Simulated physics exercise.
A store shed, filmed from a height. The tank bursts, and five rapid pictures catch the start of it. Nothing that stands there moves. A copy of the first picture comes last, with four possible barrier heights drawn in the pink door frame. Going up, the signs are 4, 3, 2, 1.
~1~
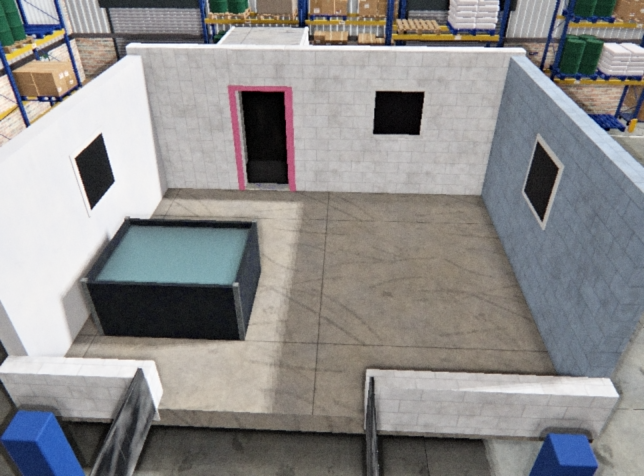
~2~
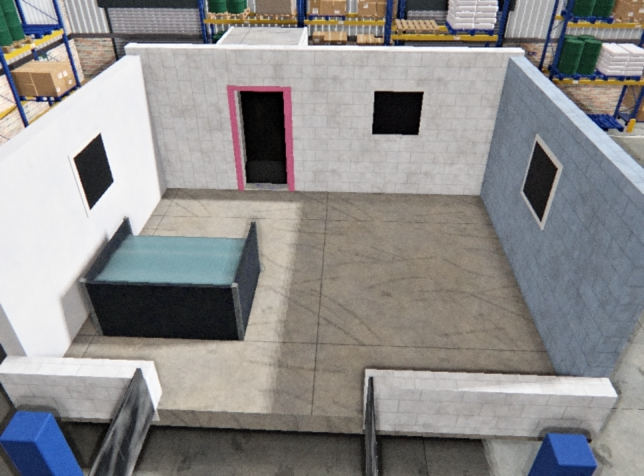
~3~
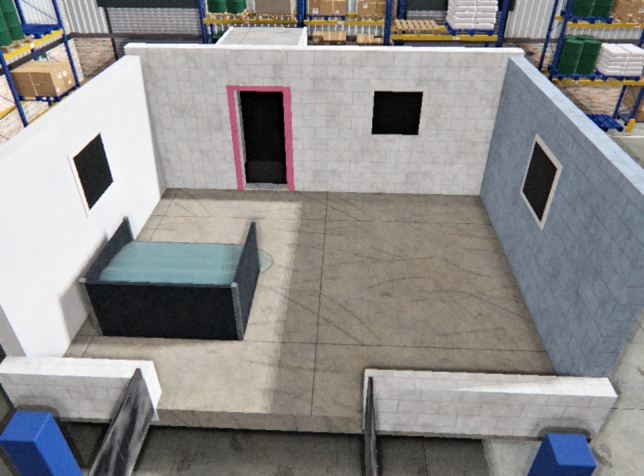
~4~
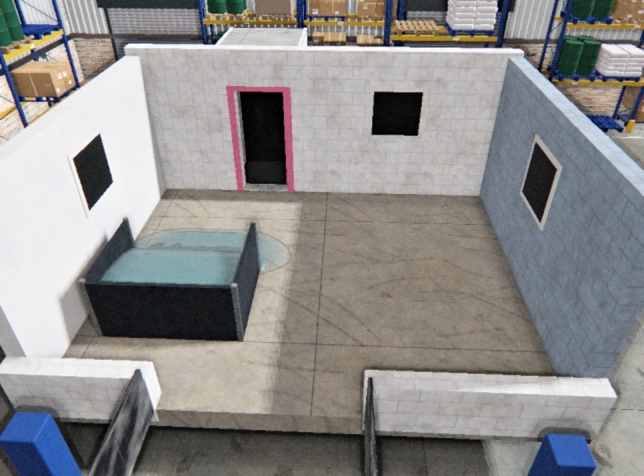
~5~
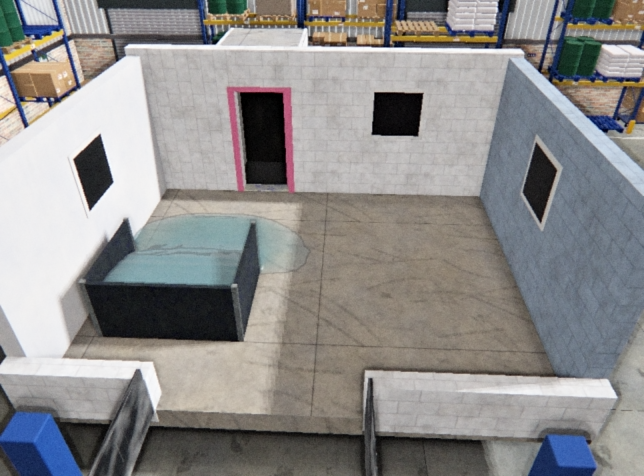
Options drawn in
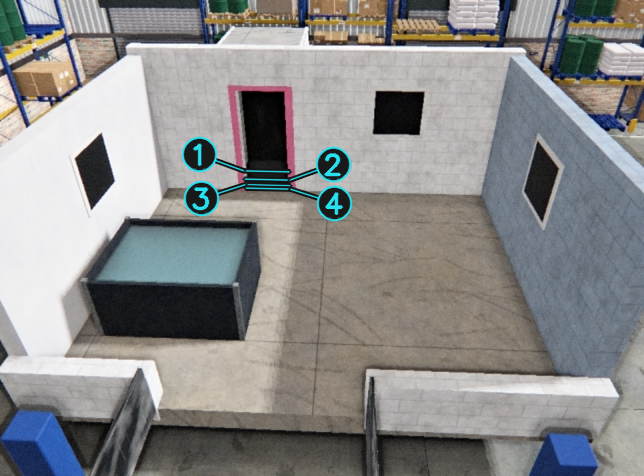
Store shed seen from above, a tank's back wall disappearing and pale blue water spreading out behind it across the concrete floor.
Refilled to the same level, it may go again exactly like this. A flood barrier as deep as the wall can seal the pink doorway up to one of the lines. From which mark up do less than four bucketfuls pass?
1 is the one.
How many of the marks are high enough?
One.
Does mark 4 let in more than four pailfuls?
Yes.
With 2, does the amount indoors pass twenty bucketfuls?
No, it does not.
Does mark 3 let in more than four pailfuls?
Yes, it does.
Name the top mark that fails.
The answer is 2.
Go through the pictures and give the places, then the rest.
Water in the tank at rest, its middle at (177, 254); foot of the pink doorway at (268, 190); open gate at (259, 362).
Water covers 2 % of the ground, its front hidden from here.
Water covers 5 % of the ground and shows as far out as (267, 260).
Water covers 10 % of the ground and shows as far out as (282, 261).
Water covers 15 % of the ground and shows as far out as (282, 227).
On the marked copy, 1 at (266, 171); 2 at (267, 179); 3 at (267, 185); 4 at (267, 188); from the bottom up 4, 3, 2, 1.
Choosing 1, a splash gets over, under a bucket.
Choosing 2, about 11 bucketfuls get in.
Choosing 3, dozens of bucketfuls pour in.
Choosing 4, dozens of bucketfuls pour in.
